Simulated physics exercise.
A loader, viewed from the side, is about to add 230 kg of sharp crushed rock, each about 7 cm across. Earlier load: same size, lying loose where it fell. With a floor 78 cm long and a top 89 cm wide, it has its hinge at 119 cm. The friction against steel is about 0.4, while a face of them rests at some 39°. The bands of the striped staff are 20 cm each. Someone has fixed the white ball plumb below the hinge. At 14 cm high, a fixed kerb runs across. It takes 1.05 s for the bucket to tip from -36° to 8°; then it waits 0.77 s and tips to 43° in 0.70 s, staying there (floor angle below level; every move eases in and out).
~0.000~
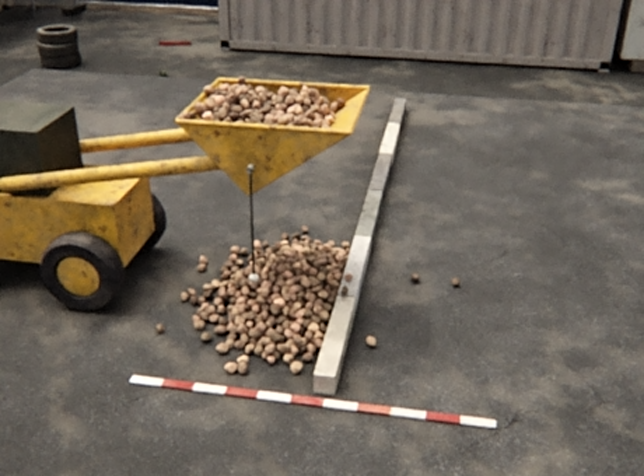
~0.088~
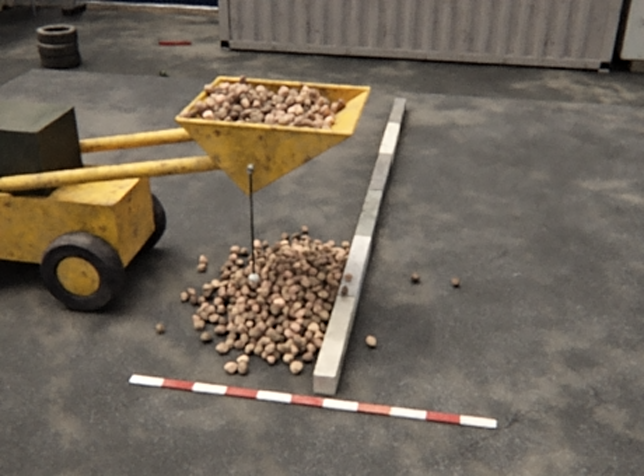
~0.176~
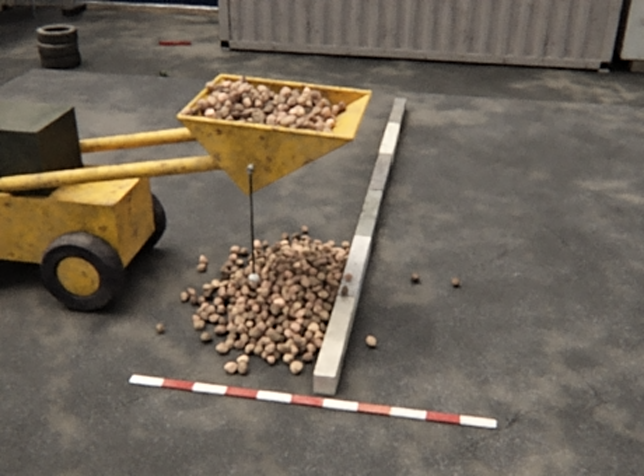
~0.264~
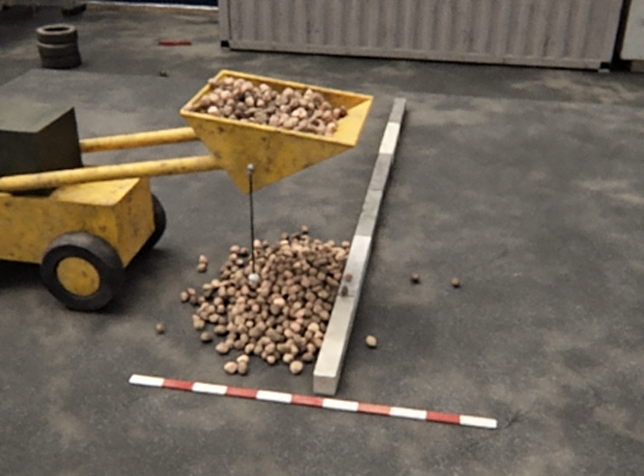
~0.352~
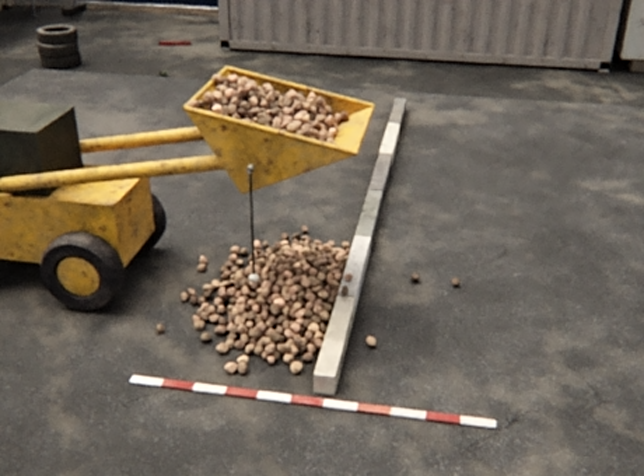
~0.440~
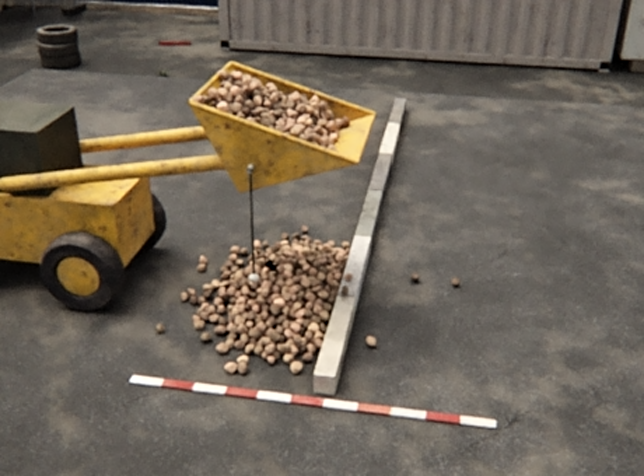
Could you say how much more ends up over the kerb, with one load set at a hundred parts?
I'd put it at 88 parts in every hundred.
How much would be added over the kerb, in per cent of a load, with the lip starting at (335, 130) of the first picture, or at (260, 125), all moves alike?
Case one about 70 %, case two about 10 %.
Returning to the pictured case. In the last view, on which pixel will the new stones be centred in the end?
The middle lies near (395, 297) in the last picture.
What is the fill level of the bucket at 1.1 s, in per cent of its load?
That works out to about 100 %.
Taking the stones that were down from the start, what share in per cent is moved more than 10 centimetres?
I'd say roughly 0 per cent of them.
After 0.8 s the floor is at 1°; in per cent of one load, 100 in the bucket, 100 on this side of the kerb, 0 over the kerb; the foremost stones are at (369, 292).
After 1.1 s the floor is at 8°; in per cent of one load, 100 in the bucket, 100 on this side of the kerb, 0 over the kerb; the foremost stones are at (376, 250).
After 3.0 s the floor is at 43°; in per cent of one load, 6 in the bucket, 128 on this side of the kerb, 66 over the kerb; the foremost stones are at (446, 312).
After 5.4 s the floor is at 43°; in per cent of one load, 0 in the bucket, 112 on this side of the kerb, 88 over the kerb; the foremost stones are at (539, 338). Net gain over the kerb, 88.
